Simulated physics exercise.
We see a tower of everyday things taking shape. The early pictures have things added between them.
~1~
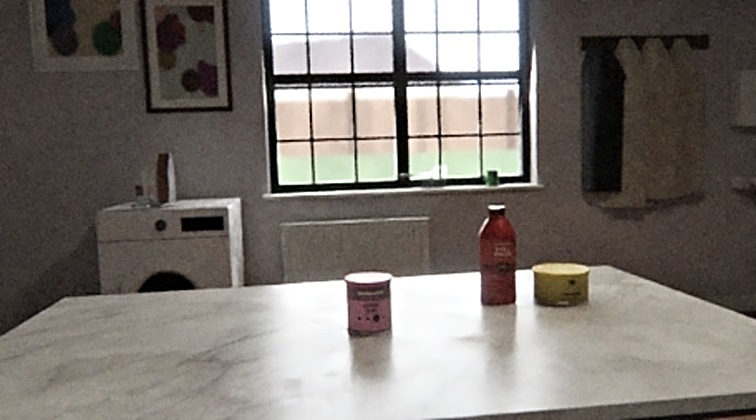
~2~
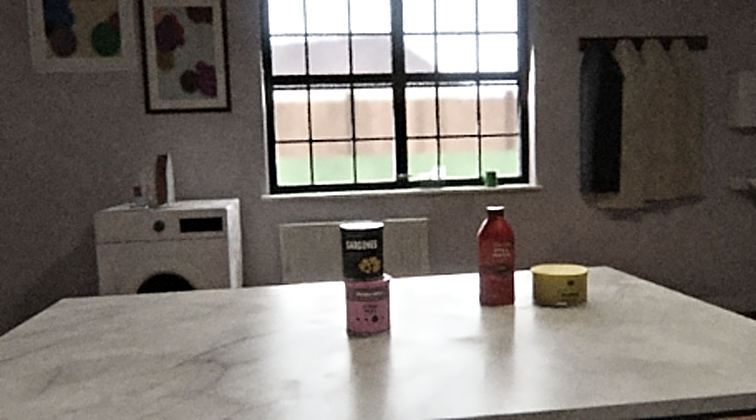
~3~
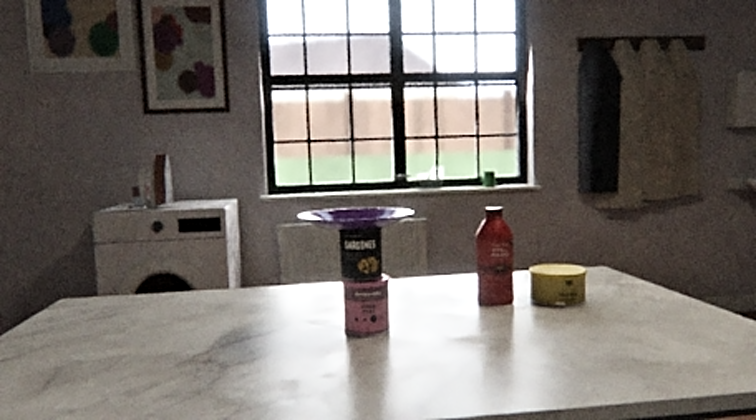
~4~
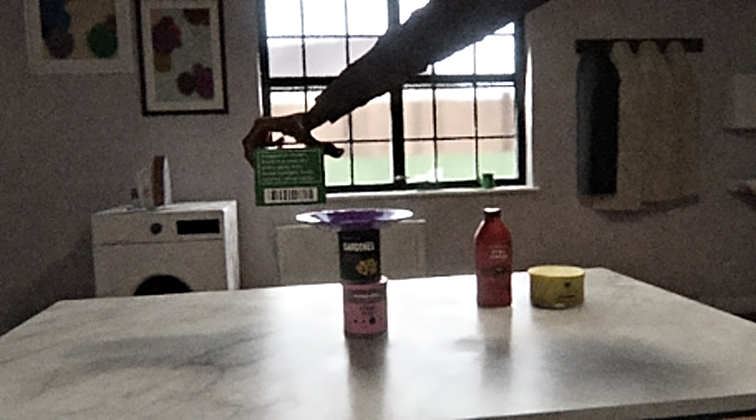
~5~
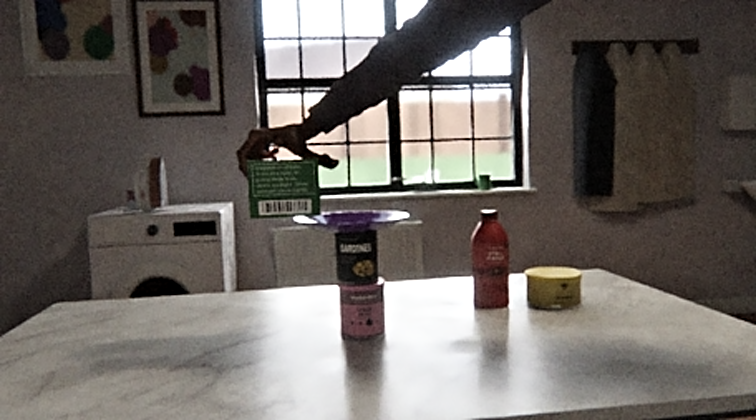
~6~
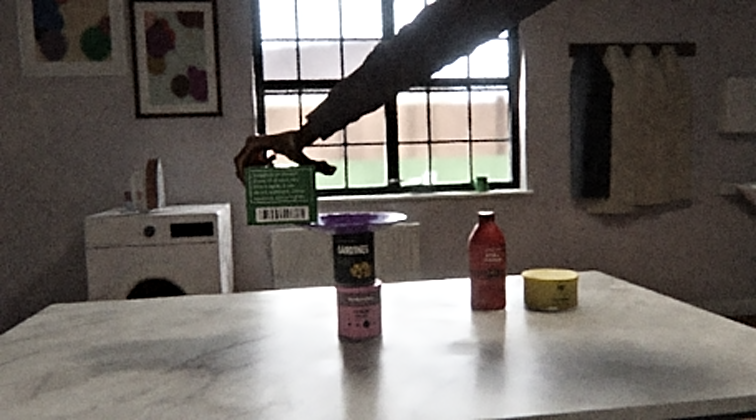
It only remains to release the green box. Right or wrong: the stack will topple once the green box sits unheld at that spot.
Right.
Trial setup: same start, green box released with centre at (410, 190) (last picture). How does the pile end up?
Afterwards the pile tumbles over.
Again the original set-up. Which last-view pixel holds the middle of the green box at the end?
The object ends up somewhere around (199, 319).
Then, 0.40 s on from there, green box now fallen.
Then, 0.50 s on from there, things are still on the move.
Then, 1.10 s on from there, as before.
In the end, fallen, green box; the other 5 unmoved. At the end, from the last picture's camera, green box near (198, 319). The pile gives way.
